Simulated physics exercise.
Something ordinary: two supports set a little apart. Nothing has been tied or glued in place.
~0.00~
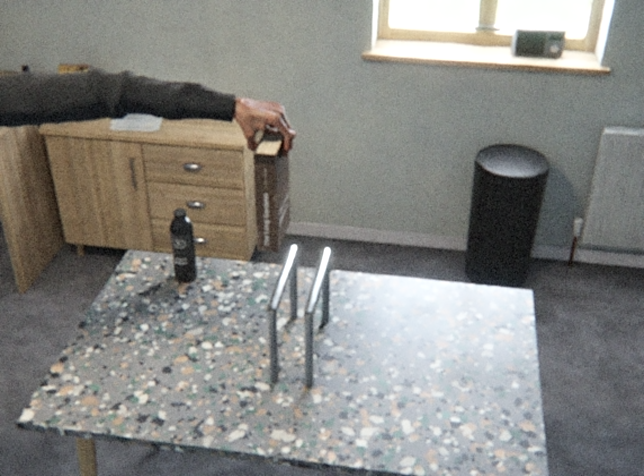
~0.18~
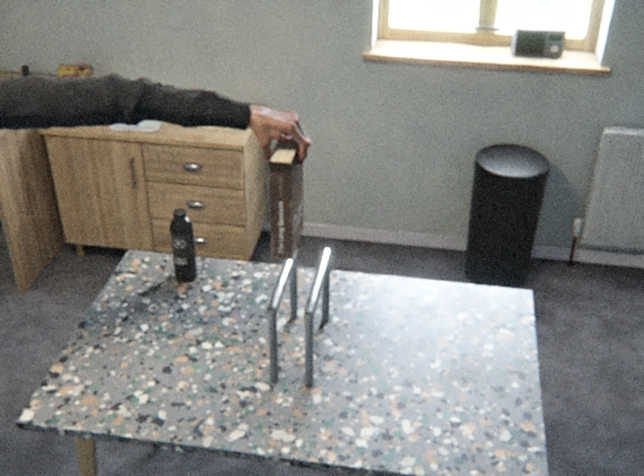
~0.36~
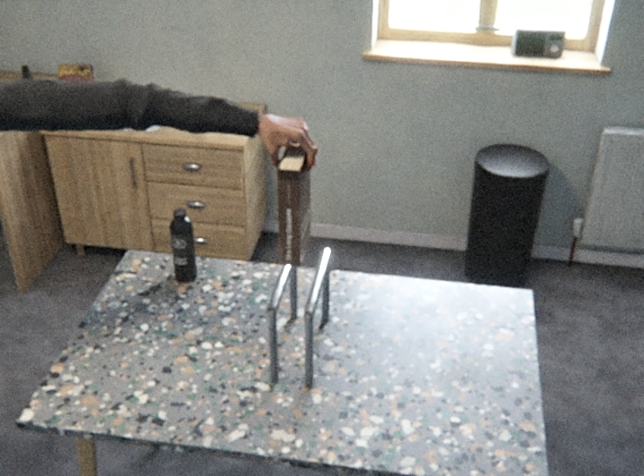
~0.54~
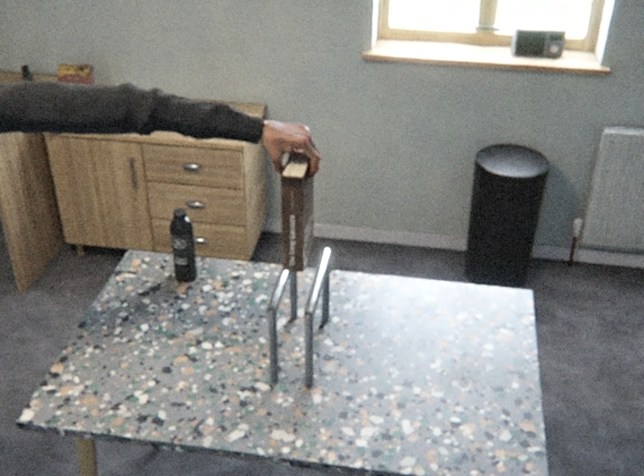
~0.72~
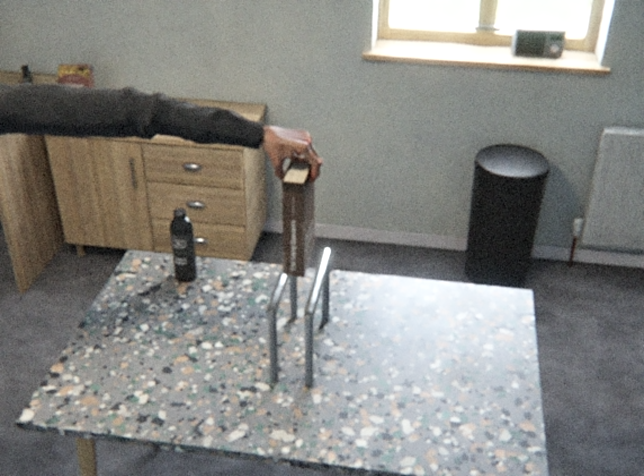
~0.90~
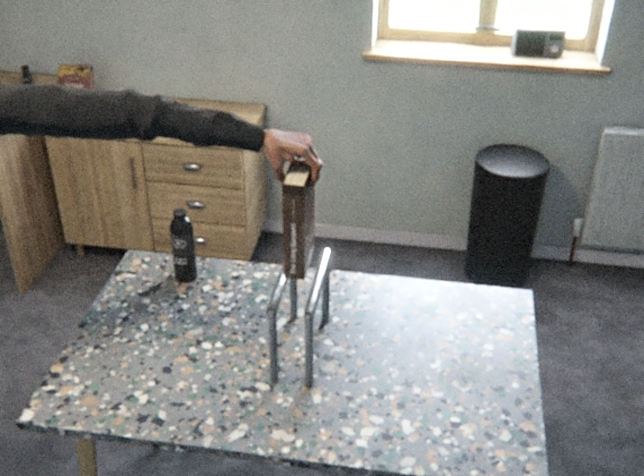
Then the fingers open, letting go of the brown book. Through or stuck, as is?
Through.
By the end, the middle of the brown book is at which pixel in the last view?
It finishes at around (300, 311).
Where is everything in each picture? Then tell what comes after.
The first picture shows being brought over the gap; brown book (273, 190); black bottle (183, 245).
The second picture shows being brought over the gap; brown book (287, 197); black bottle (183, 245).
The third picture shows being brought over the gap; brown book (295, 205); black bottle (183, 245).
The fourth picture shows being brought over the gap; brown book (298, 211); black bottle (183, 245).
The fifth picture shows being brought over the gap; brown book (299, 215); black bottle (183, 245).
The sixth picture shows held still over the gap; brown book (299, 218); black bottle (183, 245).
After 1.10 s, brown book shifted a little near (299, 236).
After 1.20 s, brown book shifted about its own width near (300, 287).
After 1.30 s, brown book shifted well along near (300, 306).
In the end (1.9 s), moved from the start, brown book; black bottle unmoved. At the end, from the last picture's camera, brown book near (300, 311). The book drops through.
